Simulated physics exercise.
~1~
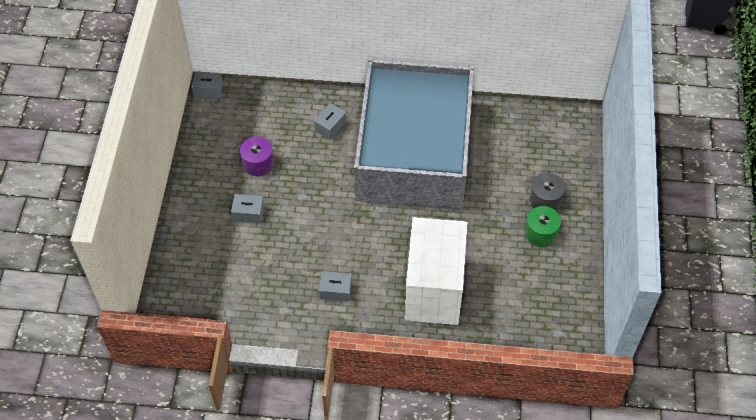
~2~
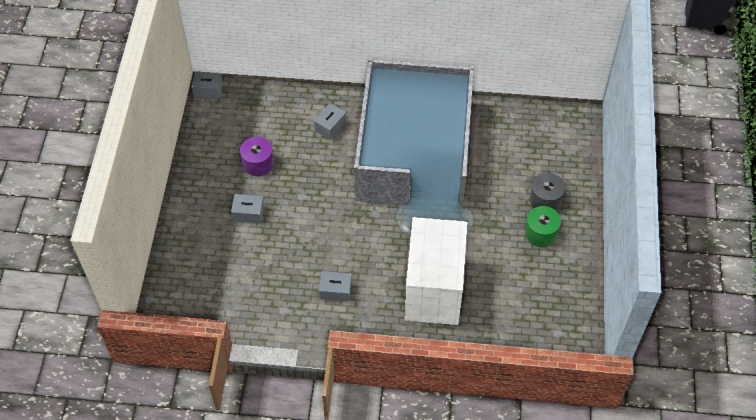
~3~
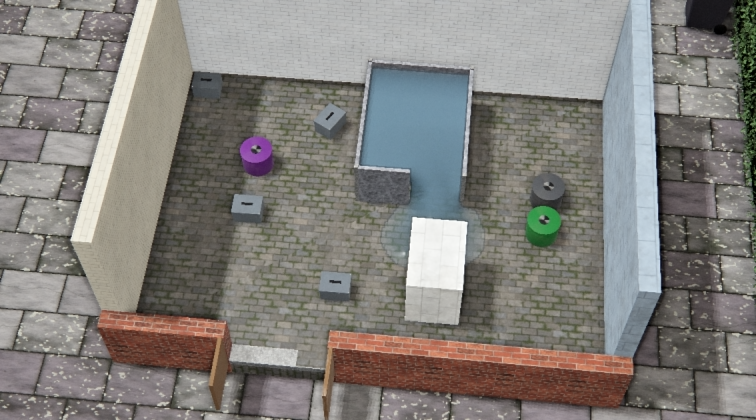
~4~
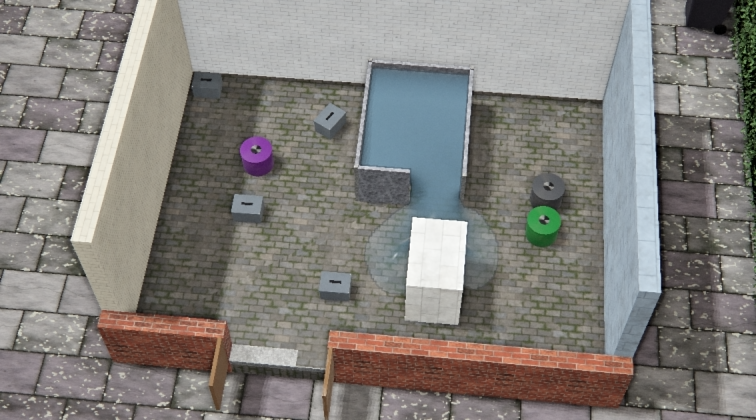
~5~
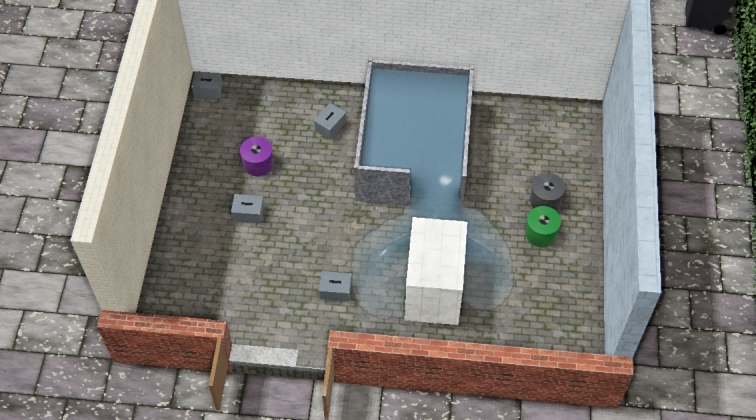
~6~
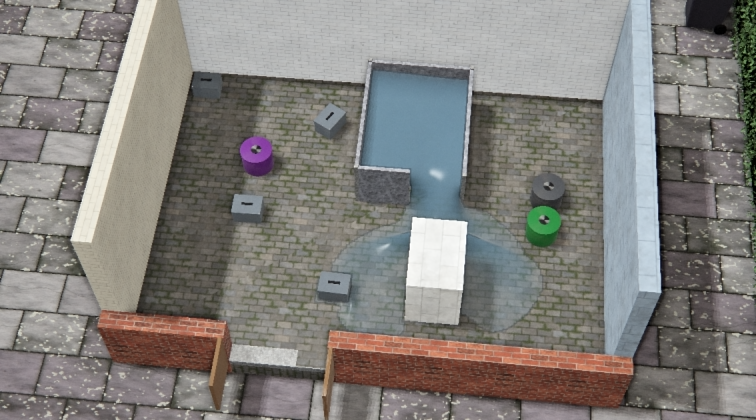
Water pours through a gap in the tank wall and spreads around the white block.
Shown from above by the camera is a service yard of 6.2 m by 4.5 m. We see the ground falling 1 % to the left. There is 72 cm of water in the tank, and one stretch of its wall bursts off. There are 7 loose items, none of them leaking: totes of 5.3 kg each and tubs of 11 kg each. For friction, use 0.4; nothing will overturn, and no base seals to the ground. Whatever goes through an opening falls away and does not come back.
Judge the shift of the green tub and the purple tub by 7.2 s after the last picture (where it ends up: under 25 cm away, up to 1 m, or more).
The green tub goes a long distance, and the purple tub remains almost where it was.
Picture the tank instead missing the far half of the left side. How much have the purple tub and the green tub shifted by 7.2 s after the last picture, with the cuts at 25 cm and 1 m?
First the purple tub: It is carried a long way; as for the green tub, it holds steady.
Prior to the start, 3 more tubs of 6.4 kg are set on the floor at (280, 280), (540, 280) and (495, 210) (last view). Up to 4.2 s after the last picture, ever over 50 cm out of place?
Beyond it, beyond it, within it.
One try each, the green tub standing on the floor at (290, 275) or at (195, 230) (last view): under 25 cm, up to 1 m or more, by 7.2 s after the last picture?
Run 1: It is pushed far off. Run 2: It is pushed far off.
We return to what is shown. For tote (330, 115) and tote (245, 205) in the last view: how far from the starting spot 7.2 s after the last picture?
First 20 cm, then 250 cm.
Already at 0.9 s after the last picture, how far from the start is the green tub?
By that time, close to 30 cm.
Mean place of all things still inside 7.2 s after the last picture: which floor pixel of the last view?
Roughly at (366, 130).
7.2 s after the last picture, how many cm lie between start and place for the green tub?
Close to 200 cm by then.
Then, 0.9 s after the last picture the green tub is near (563, 212), 0.3 m from its start, aground; the purple tub is near (256, 150), 0.0 m from its start, aground; 0 of 7 are out; 0 afloat.
Then, 2.8 s after the last picture the green tub is near (564, 131), 1.5 m from its start, aground; the purple tub is near (256, 150), 0.0 m from its start, aground; 1 of 7 are out; 1 afloat.
Then, 4.8 s after the last picture the green tub is near (554, 118), 1.7 m from its start, aground; the purple tub is near (256, 150), 0.0 m from its start, aground; 1 of 7 are out; 2 afloat.
Then, 7.2 s after the last picture the green tub is near (539, 108), 1.9 m from its start, afloat; the purple tub is near (258, 148), 0.0 m from its start, aground; 1 of 7 are out; 3 afloat.
